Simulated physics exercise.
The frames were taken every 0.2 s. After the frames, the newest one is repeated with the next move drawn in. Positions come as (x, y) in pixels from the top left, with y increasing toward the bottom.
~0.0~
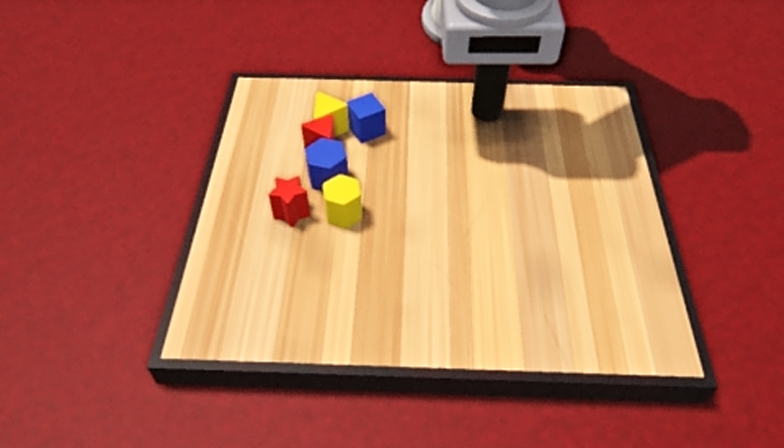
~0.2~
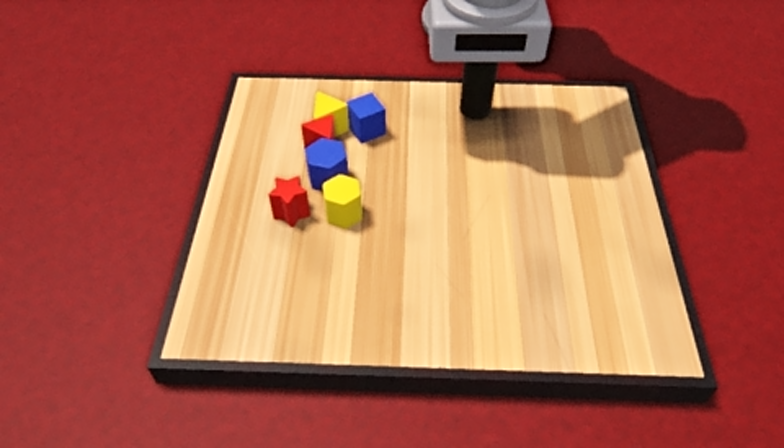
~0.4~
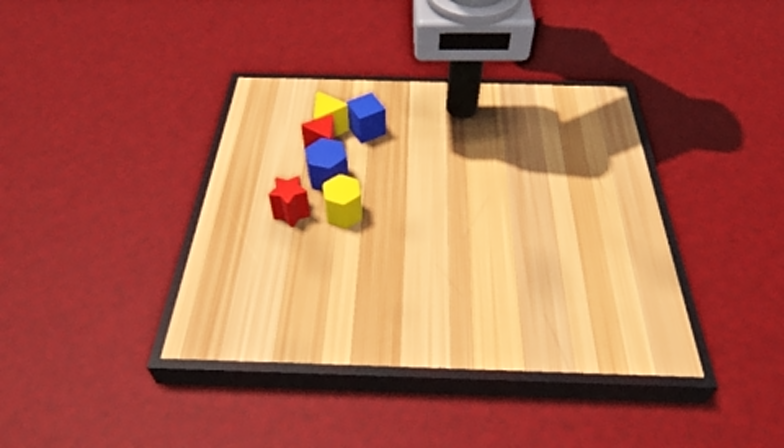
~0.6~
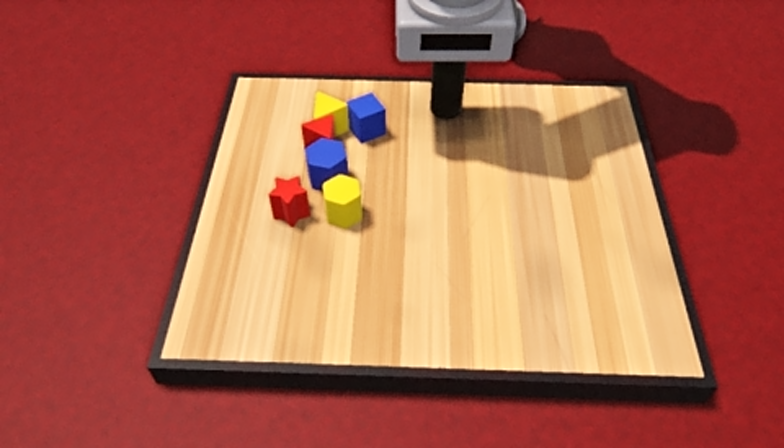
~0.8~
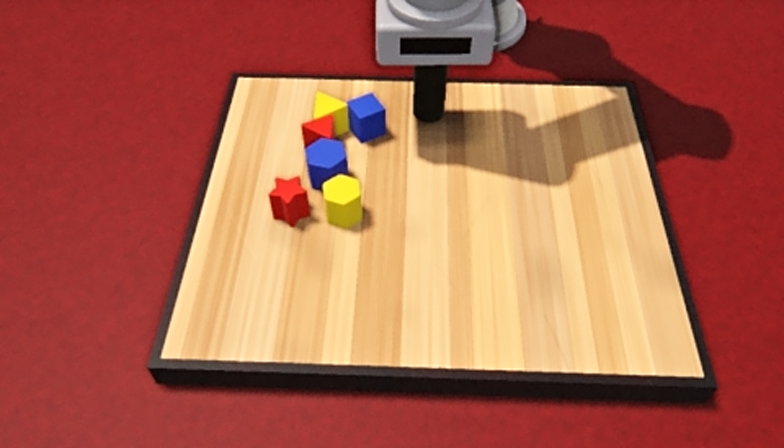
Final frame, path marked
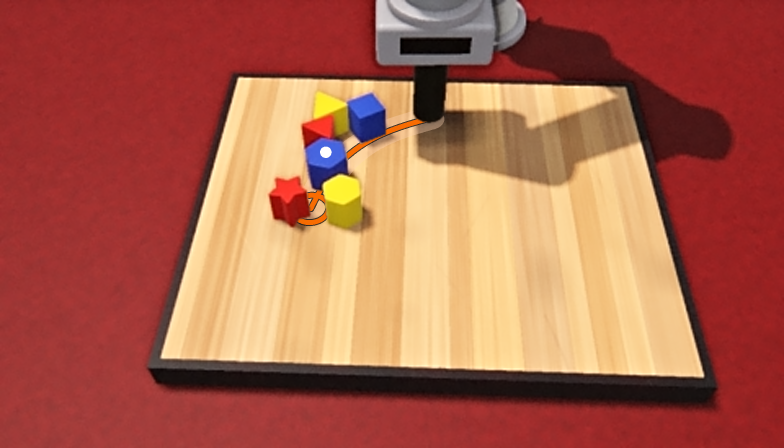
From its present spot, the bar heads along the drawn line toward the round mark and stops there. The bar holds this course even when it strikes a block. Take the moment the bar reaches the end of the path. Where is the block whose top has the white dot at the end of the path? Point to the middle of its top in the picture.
Its top middle is near (270, 199).
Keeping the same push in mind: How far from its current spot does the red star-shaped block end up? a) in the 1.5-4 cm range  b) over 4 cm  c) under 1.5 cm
The answer is b.
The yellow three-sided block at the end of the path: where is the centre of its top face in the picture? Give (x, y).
It will end up at (306, 101).
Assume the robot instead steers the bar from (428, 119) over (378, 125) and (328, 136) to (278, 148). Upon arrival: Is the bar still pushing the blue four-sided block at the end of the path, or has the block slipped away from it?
My prediction: In front.
Path on the board, from (428, 119) through (378, 136) and (337, 166) to (311, 209); the dot is on the blue six-sided block.
On the path given first. One third of the way, bar (377, 130); yellow three-sided block (315, 103), turned 25° anticlockwise; blue four-sided block (346, 105), turned 50° clockwise.
Two thirds of the way, bar (336, 161); red three-sided block (312, 129), turned 25° clockwise; blue six-sided block (311, 164); yellow three-sided block (306, 101), turned 25° anticlockwise; blue four-sided block (336, 106), turned 70° clockwise.
At the end, bar (310, 202); red star-shaped block (245, 222), turned 35° anticlockwise; red three-sided block (312, 130), turned 25° clockwise; blue six-sided block (270, 199), turned 55° clockwise; yellow three-sided block (306, 101), turned 25° anticlockwise; blue four-sided block (336, 106), turned 70° clockwise.
